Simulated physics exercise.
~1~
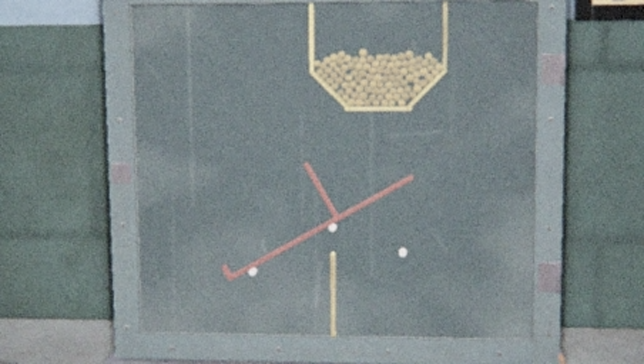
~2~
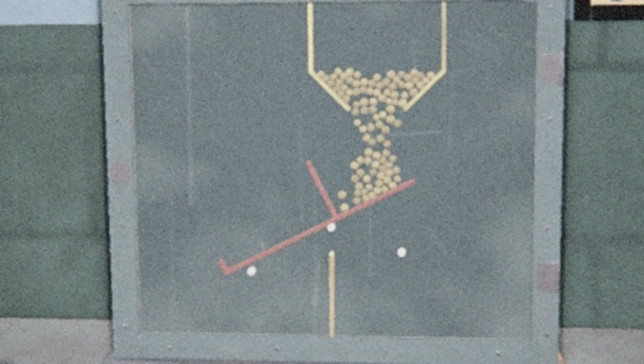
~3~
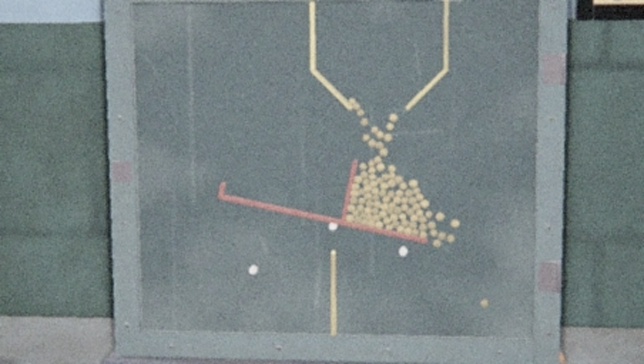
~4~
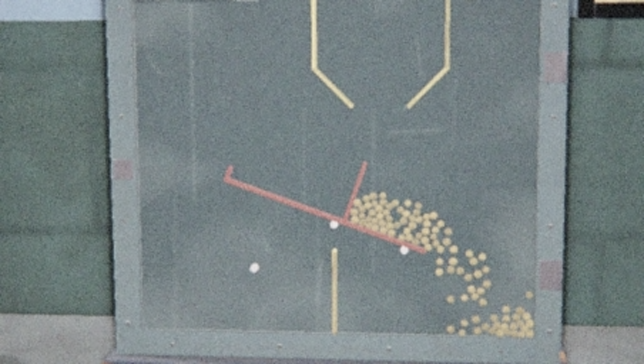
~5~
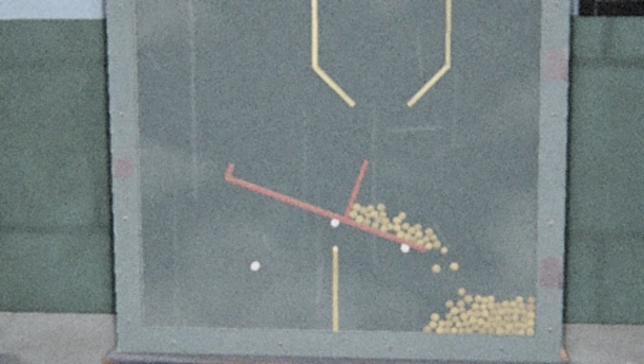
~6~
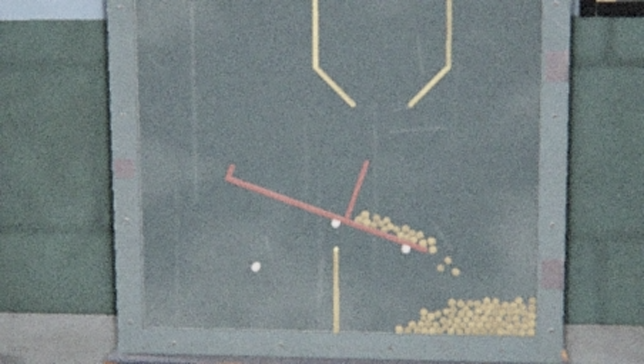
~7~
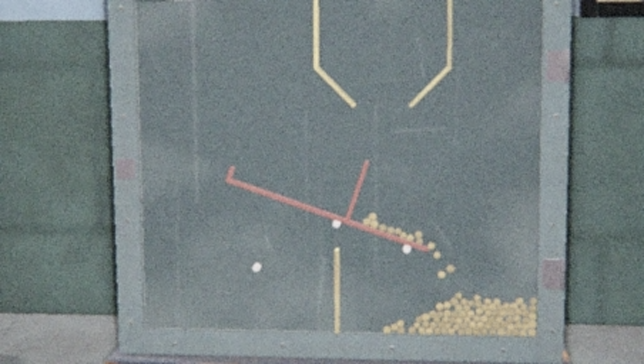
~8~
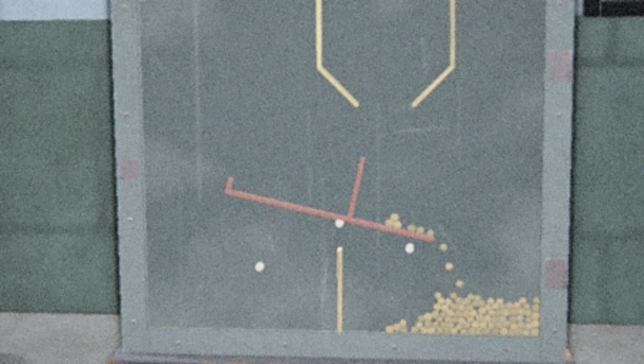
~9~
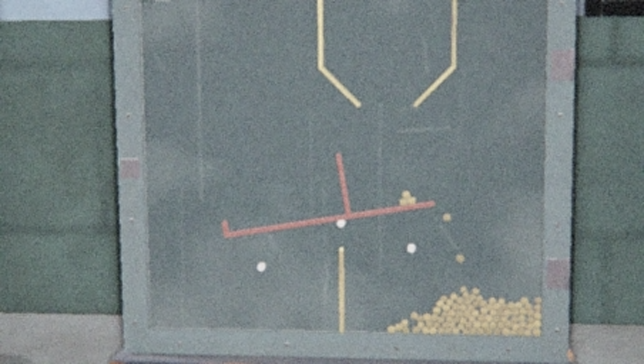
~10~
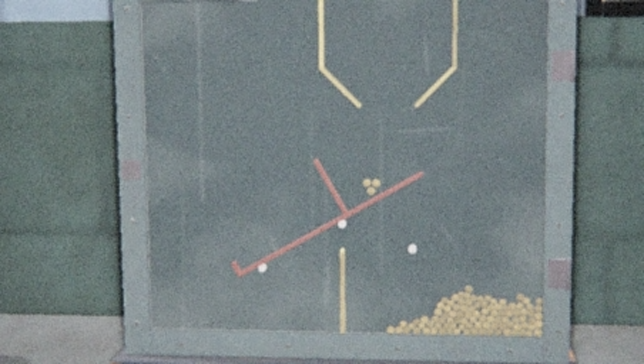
At the start, a pile of small tan balls sits in a pale yellow hopper above a red tray that slopes down to the left. The balls pour out and heap up on the right half of the tray, against its upright arm. The tray tips over to the right, and balls begin spilling off that end. They slide down in a thinning stream and build a sloping pile in the right bin. Nearly emptied, the tray swings back down to the left, with a few balls still on it, while the left bin stays empty.
